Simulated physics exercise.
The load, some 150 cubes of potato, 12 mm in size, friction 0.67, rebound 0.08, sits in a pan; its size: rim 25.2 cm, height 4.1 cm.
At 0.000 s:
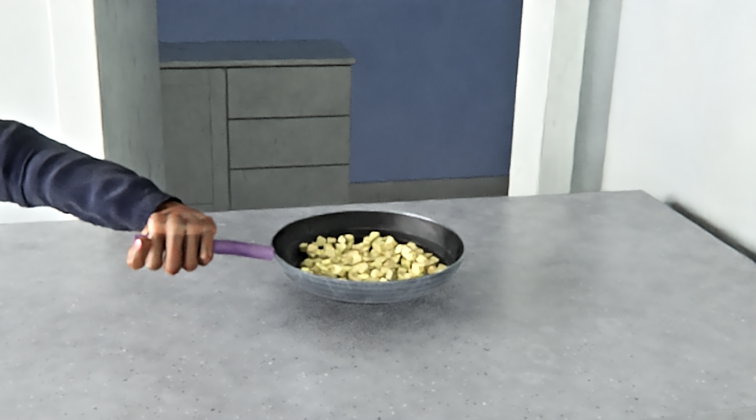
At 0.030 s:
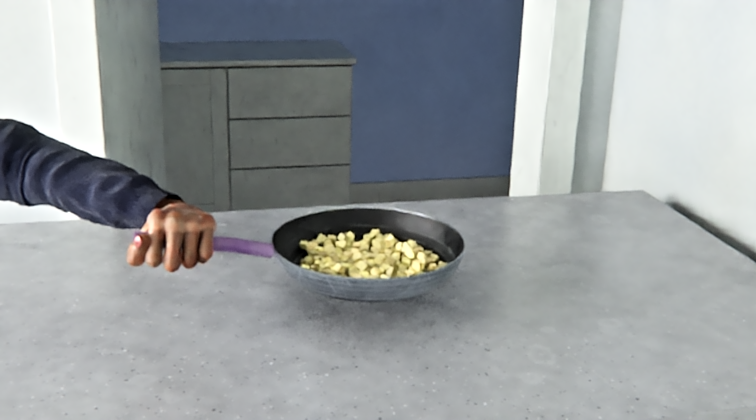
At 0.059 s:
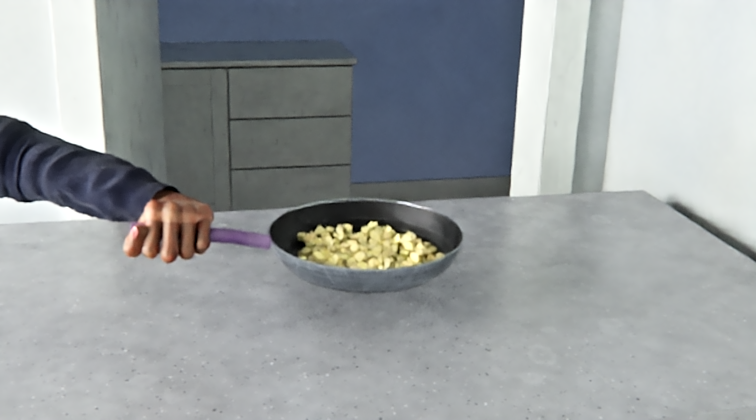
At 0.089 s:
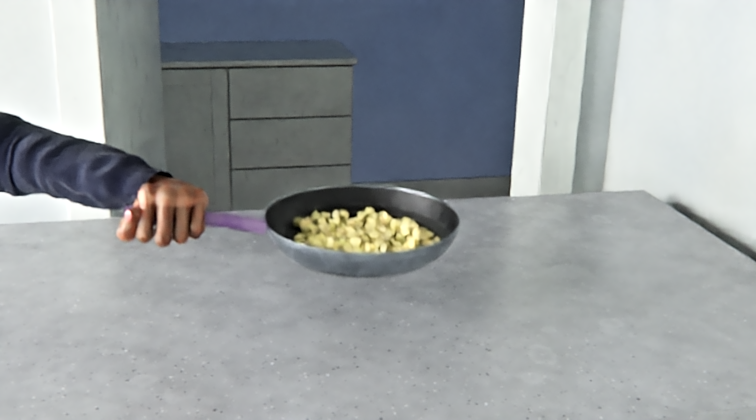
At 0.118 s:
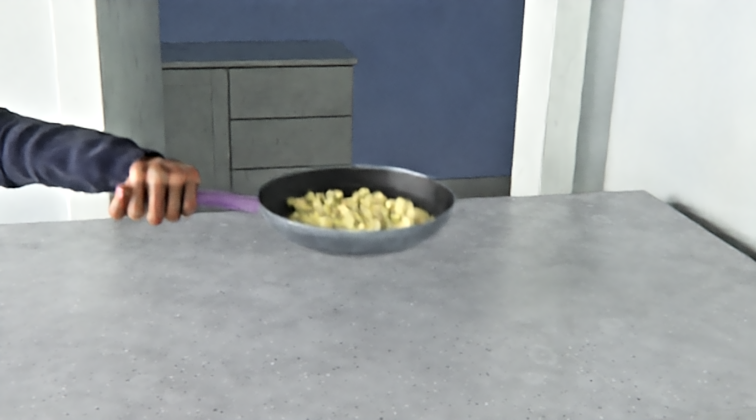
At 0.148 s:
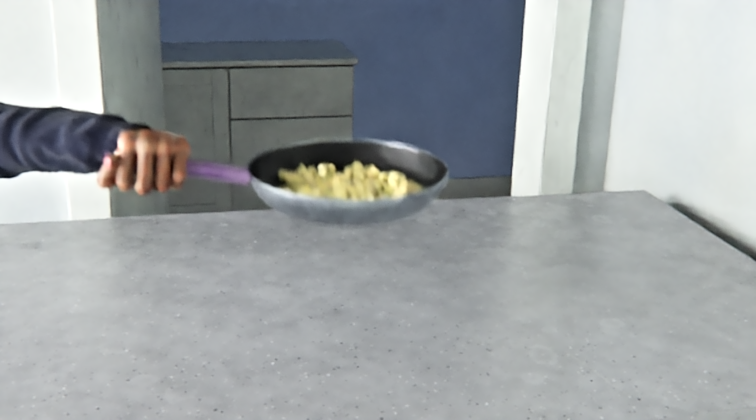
A dark frying pan full of potato cubes, gripped by its purple handle in a person's hand, rose from low over a grey countertop, slowly at first and then faster, drifting slightly left.
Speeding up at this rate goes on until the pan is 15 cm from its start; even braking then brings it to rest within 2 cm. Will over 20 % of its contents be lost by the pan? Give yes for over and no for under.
Yes, over.
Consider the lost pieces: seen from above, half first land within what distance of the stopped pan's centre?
About 24 cm.
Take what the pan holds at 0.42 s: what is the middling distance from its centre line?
9.0 cm, give or take.
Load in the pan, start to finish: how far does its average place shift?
6.5 cm, roughly.
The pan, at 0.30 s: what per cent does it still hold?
I'd estimate about 0 percent.
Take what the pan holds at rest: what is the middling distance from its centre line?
8.0 centimetres, more or less.
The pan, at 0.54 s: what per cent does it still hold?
I'd put it at some 40 per cent.
After 0.30 s, in the air 100 %; middle of the pieces not yet landed near (295, 67).
After 0.42 s, pan 55 %, in the air 45 %; middle of the pieces not yet landed near (247, 92).
After 0.54 s, pan 40 %, in the air 60 %; middle of the pieces not yet landed near (218, 190).
After 0.65 s, fallen left of where it stops 55 %, pan 40 %; middle of the pieces not yet landed near (275, 157).
At rest (1.6 s), fallen left of where it stops 60 %, pan 40 %.
